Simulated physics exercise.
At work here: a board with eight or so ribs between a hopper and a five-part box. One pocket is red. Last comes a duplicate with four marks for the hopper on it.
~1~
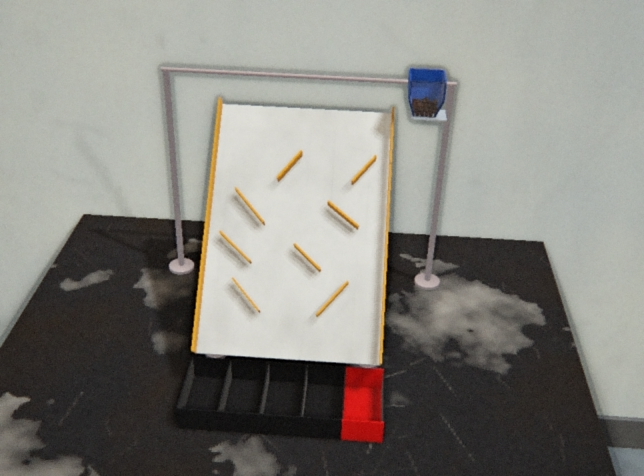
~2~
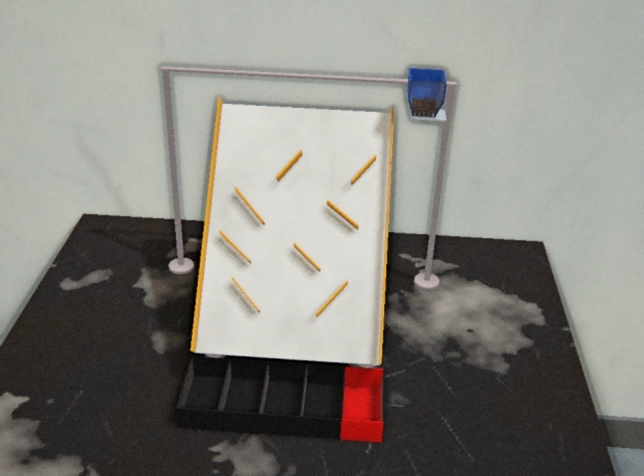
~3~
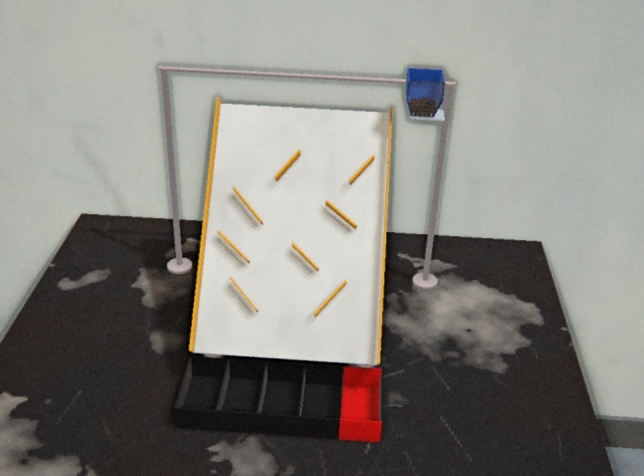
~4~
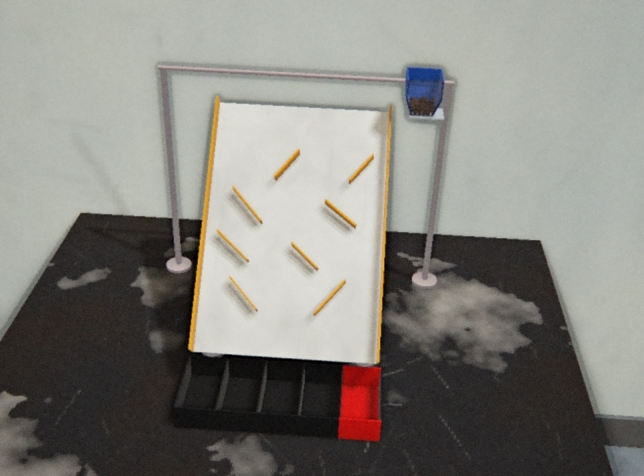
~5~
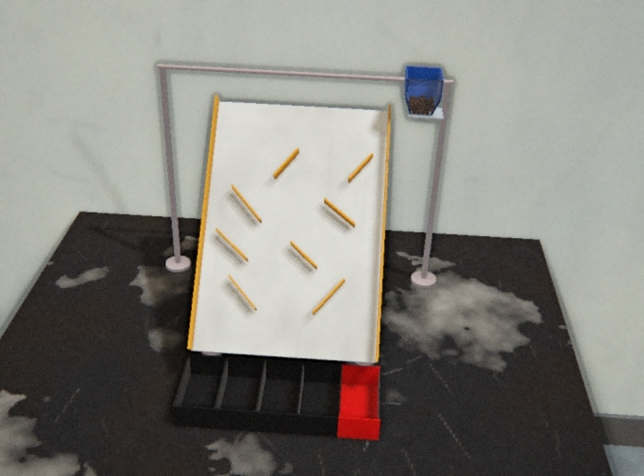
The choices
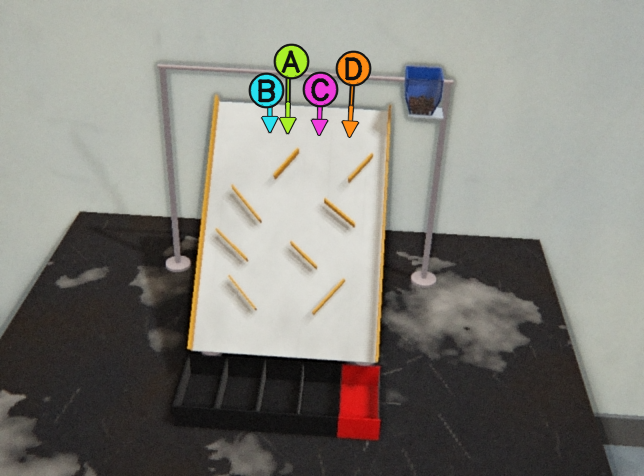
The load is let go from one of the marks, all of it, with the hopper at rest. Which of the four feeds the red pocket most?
Choose D.
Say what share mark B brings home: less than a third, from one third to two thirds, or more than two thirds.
Mark B gives less than a third.
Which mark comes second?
That would be C.
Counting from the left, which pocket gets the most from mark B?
The third.
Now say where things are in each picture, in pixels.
In the first picture, hopper at (423, 109), chocolate balls, door shut.
In the second picture, ribs (277, 177) to (301, 150), (352, 181) to (376, 155), (235, 187) to (263, 221).
In the third picture, ribs (326, 200) to (357, 226), (217, 230) to (248, 260), (292, 243) to (318, 268).
In the fourth picture, ribs (229, 276) to (256, 309), (314, 314) to (345, 280).
In the fifth picture, red pocket at (359, 427), number 5 of 5 from the left.
On the marked copy, mark A meets the board at (287, 127); mark B meets the board at (269, 126); mark C meets the board at (319, 129); mark D meets the board at (349, 131).
With A, a small part in the red pocket, most in other pockets, a small part outside the box.
With B, a stray few in the red pocket, nearly all in other pockets, a stray few outside the box.
With C, about a third in the red pocket, about half in other pockets, a small part outside the box.
With D, about half in the red pocket, about half in other pockets, a stray few outside the box.
